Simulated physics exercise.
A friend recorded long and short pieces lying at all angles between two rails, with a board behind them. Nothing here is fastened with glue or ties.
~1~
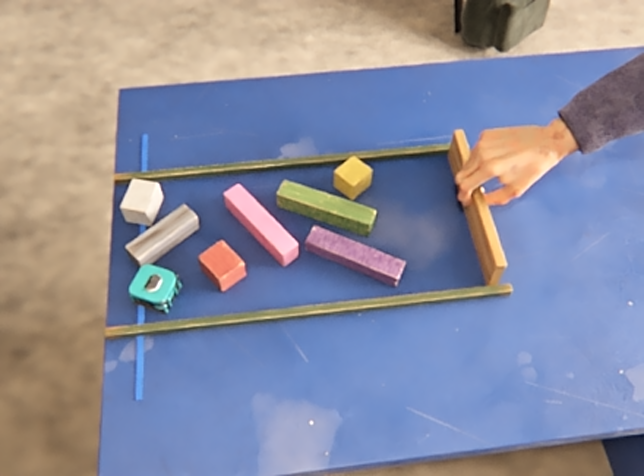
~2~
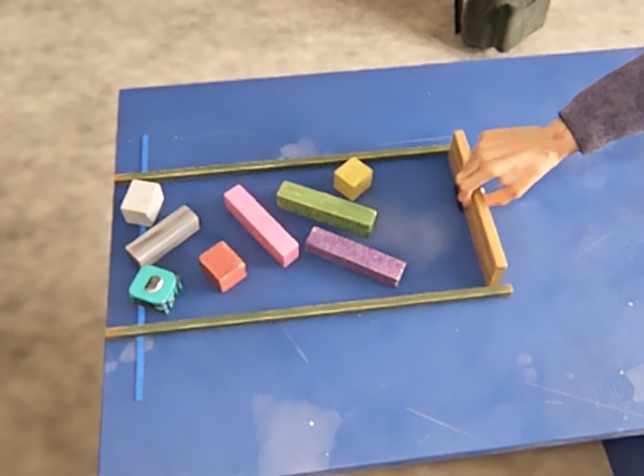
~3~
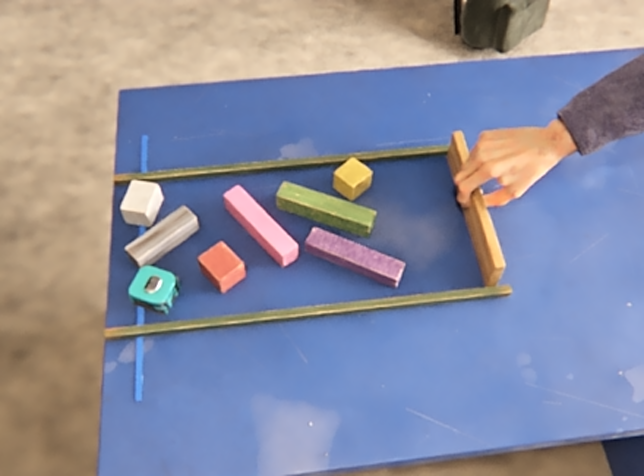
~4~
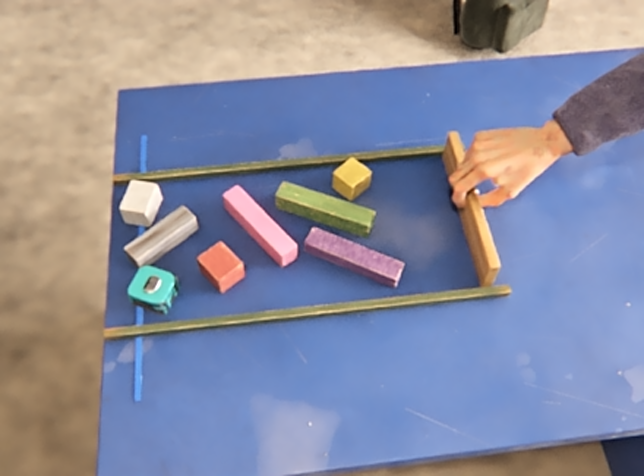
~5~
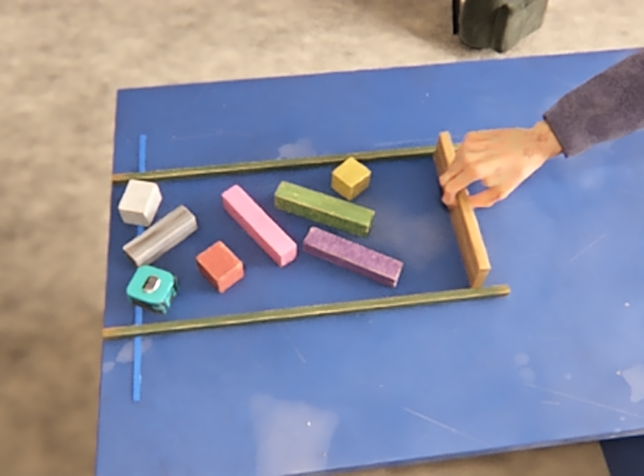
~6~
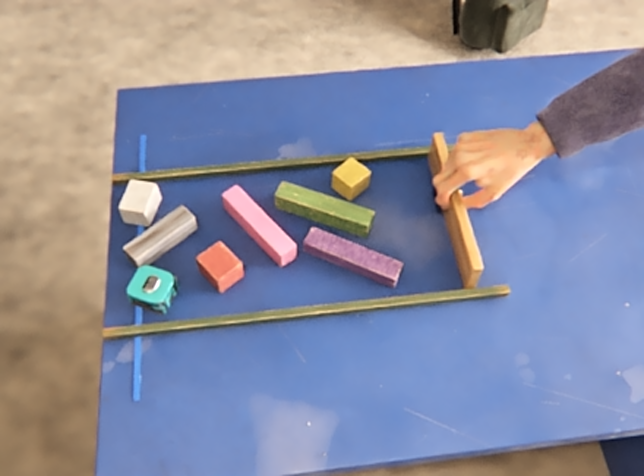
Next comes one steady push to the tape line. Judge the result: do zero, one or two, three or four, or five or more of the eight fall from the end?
The ones that fall? Five or more of them, I think.
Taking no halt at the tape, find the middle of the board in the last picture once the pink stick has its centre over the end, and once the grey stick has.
About (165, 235), and about (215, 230) for the other.
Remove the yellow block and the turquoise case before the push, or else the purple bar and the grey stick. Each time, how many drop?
Taking the two tries in turn, it comes to 4 and 2.
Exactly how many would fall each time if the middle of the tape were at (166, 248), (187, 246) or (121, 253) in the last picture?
Down on the floor: 4, 2 and 7.
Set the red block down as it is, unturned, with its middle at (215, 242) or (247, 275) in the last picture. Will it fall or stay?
Lab note - red block, try one ends off, try two ends off.
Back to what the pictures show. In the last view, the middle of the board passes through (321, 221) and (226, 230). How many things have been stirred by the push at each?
One spot: 4. Other spot: 8.
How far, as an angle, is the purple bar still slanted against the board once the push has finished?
It is near 20° out of line.
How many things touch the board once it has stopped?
The figure is 3.
Soon after, none off yet; white block at rest near (140, 203); turquoise case at rest near (153, 290); grey stick at rest near (161, 238).
After that, none off yet; white block displaced a little near (120, 201); turquoise case tilting a little near (91, 315); grey stick tilting well over near (90, 270).
In the end, the number that fall off is five or more; gone, pink stick, red block, grey stick, turquoise case and white block.
